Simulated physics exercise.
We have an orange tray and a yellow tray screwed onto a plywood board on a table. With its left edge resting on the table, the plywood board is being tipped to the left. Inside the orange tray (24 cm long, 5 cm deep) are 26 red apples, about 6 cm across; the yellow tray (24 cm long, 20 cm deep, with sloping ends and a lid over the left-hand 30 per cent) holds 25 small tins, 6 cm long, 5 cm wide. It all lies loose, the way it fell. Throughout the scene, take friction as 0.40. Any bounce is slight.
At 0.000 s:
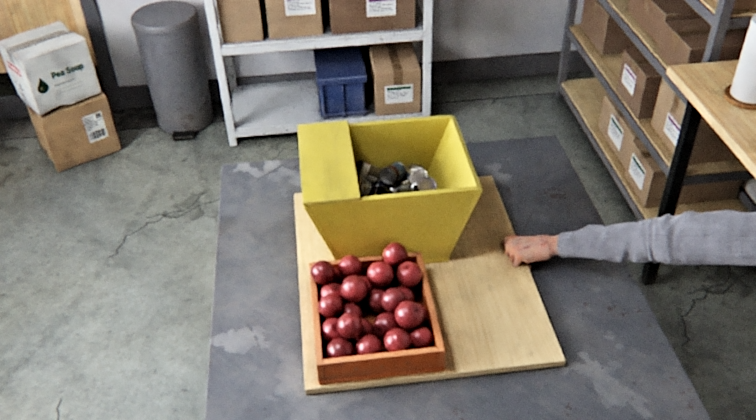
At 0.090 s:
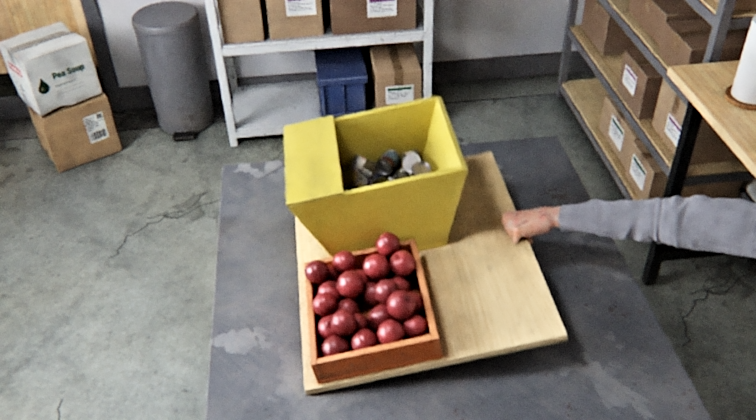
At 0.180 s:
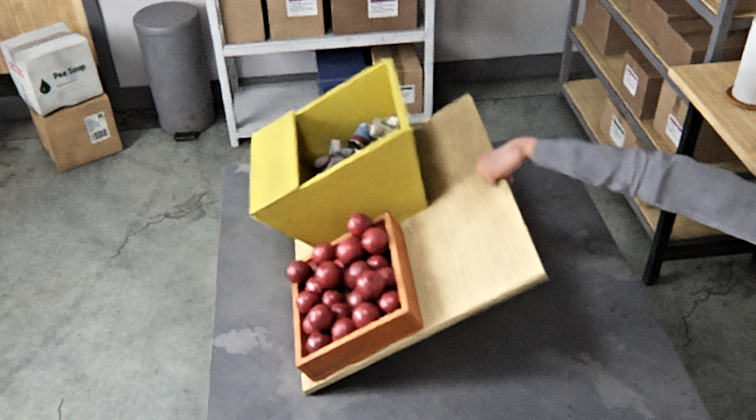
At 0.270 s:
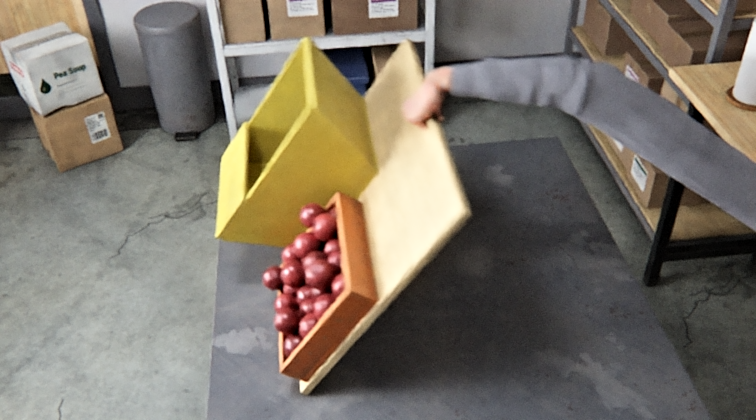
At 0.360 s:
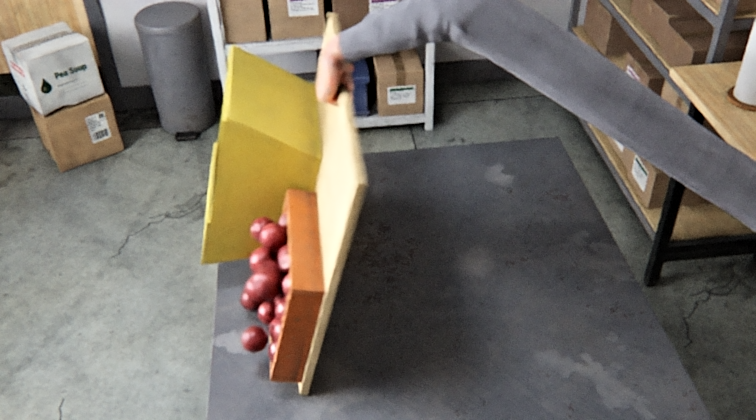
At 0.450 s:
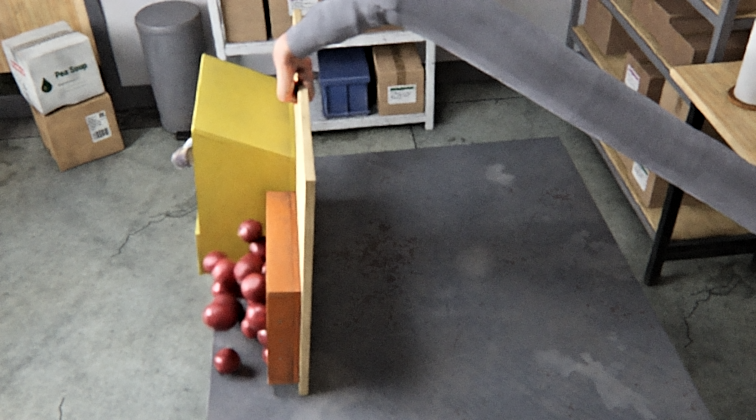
In a storeroom, a board holding an orange tray of red balls and a yellow bin of small objects lies flat on a gray surface. A hand lifts its right side, swinging the board leftward until it stands nearly upright, and red balls tumble out of the orange tray.
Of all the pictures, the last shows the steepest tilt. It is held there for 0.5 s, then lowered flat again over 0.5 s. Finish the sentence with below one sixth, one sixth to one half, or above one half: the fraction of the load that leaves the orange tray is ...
The fraction that leaves the orange tray is above one half.
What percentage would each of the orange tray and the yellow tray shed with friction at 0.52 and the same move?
Then orange tray 80, yellow tray 40 per cent.
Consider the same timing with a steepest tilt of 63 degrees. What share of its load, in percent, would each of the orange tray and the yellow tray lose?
Orange tray 50, yellow tray 0 per cent.
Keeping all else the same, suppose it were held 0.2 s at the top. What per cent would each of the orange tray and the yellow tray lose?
With that change, orange tray sheds 80 percent and yellow tray sheds 30 percent.
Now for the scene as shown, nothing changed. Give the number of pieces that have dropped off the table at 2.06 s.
Estimated tally of pieces: Close to 25.
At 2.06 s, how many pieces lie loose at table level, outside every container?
Roughly 4.
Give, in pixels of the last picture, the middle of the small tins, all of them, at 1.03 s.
Their middle is around (221, 207).
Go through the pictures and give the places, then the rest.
In the first picture (places track the rim corner closest to us here), orange tray (323, 362); yellow tray (309, 204); tipped 0°; all still inside.
The second picture shows orange tray (317, 361); yellow tray (294, 204); tipped 9°.
The third picture shows orange tray (301, 361); yellow tray (257, 212); tipped 30°.
The fourth picture shows orange tray (283, 367); yellow tray (222, 234); tipped 54°.
The fifth picture shows orange tray (271, 375); yellow tray (206, 259); tipped 75°; 9 out, the lowest apple at (252, 299).
The sixth picture shows orange tray (268, 378); yellow tray (203, 269); tipped 84°; 15 out.
After 0.71 s, tilt 84°; the orange tray is down by 21 of 26 and the yellow tray is down by 10 of 25.
After 1.03 s, tilt 78°; the orange tray is down by 21 of 26 and the yellow tray is down by 10 of 25.
After 1.48 s, tilt 0°; the orange tray is down by 21 of 26 and the yellow tray is down by 10 of 25.
Final count (at 2.06 s), the orange tray is down by 21 of 26 and the yellow tray is down by 10 of 25. Asked share, 21 of 26, 81 per cent.
